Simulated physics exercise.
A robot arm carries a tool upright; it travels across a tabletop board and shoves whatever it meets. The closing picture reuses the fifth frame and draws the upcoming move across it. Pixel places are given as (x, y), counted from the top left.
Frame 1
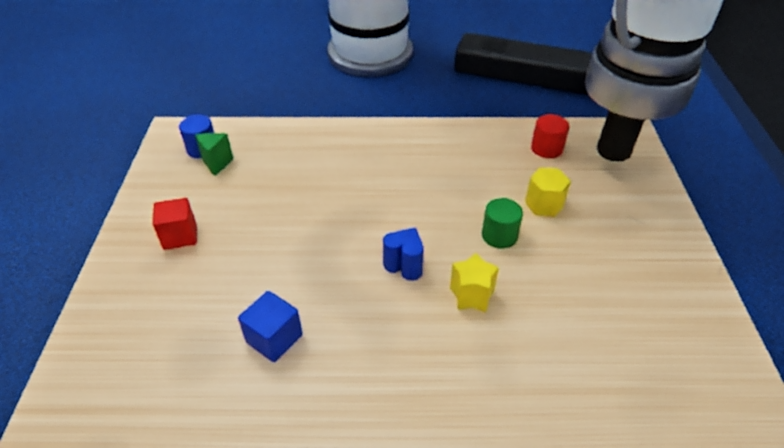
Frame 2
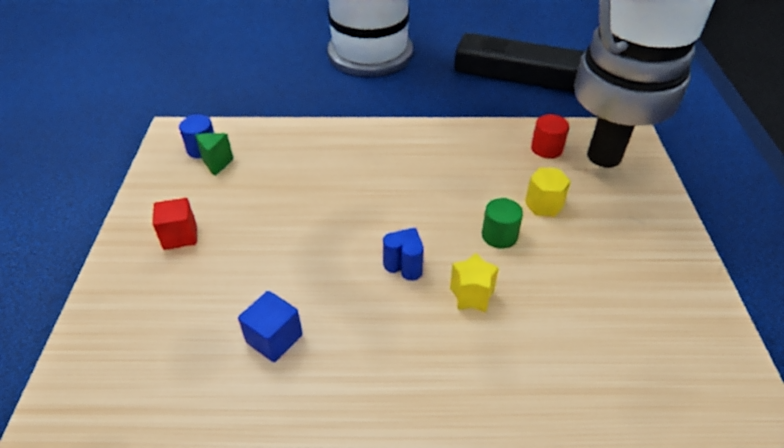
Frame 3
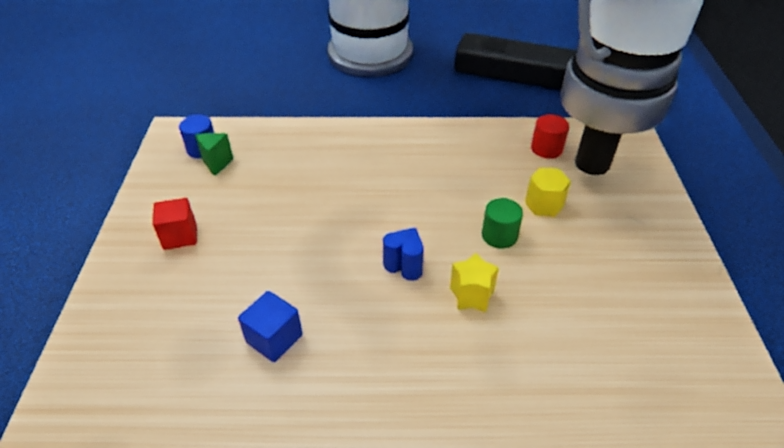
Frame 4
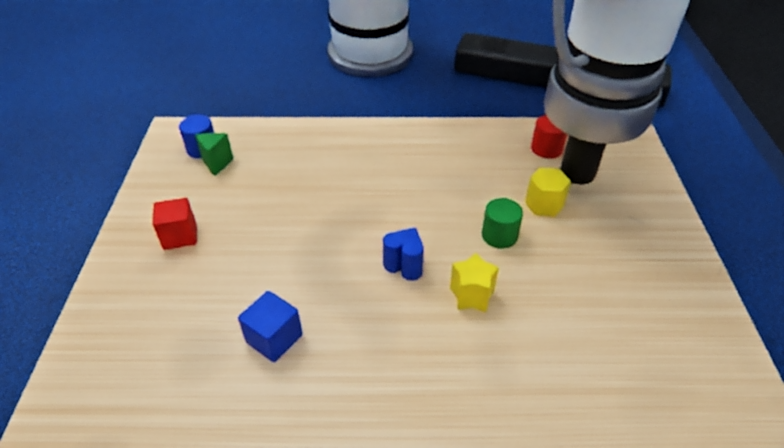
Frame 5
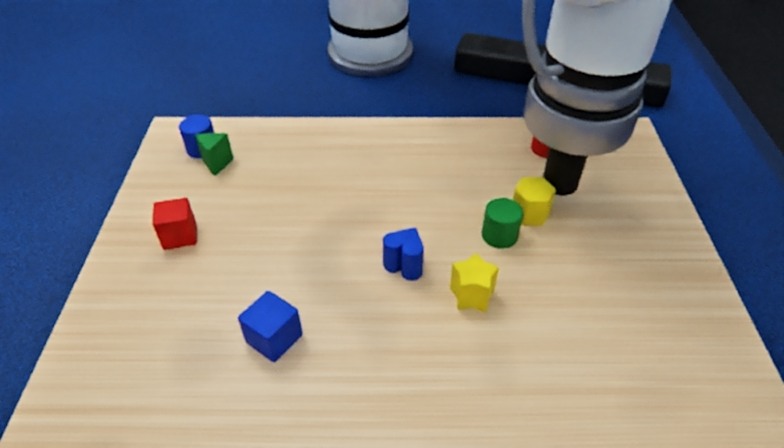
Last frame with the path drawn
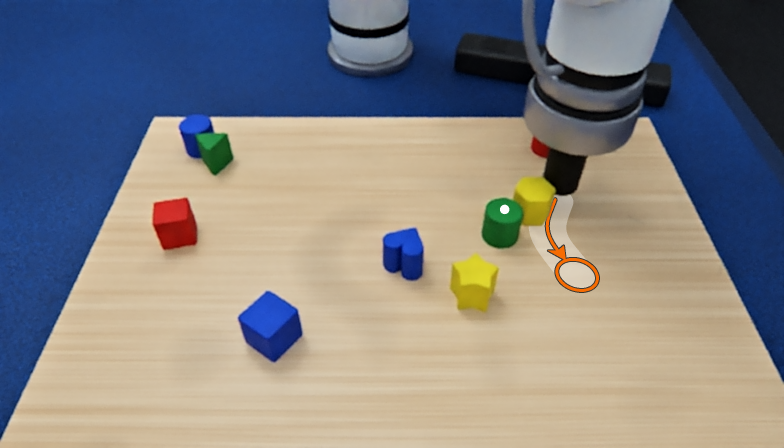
A pale wooden board on a blue surface is seen from above at an angle by a still camera. Red, green and yellow blocks and a yellow star sit toward the right, a blue heart near the middle, and blue, green and red blocks toward the left. A robot arm's black tip moves slowly down-left from the upper right, then nudges the yellow hexagonal block slightly toward the green cylinder.
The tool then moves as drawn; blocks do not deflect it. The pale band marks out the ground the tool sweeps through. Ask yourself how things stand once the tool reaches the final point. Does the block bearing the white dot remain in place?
It seems not.
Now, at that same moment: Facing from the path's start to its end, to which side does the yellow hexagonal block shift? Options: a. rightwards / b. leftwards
I'll go with a - rightwards.
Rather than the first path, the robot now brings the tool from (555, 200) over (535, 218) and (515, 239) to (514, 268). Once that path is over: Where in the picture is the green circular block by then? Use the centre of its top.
Around pixel (440, 243).
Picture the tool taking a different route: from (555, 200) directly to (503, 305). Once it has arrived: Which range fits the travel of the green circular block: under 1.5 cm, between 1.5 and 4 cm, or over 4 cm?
Final distance: More than 4 cm.
Drawn move, from (555, 200) over (548, 222) and (556, 248) to (577, 275); the dot is on the green circular block.
What follows on the original path. One third of the way, tool (552, 207); green circular block (488, 218); yellow hexagonal block (520, 204), turned 15° clockwise.
Two thirds of the way, tool (561, 233); green circular block (483, 219); yellow hexagonal block (517, 207), turned 25° clockwise.
At the end, tool (583, 259); green circular block (483, 219); yellow hexagonal block (517, 207), turned 25° clockwise; red circular block still.
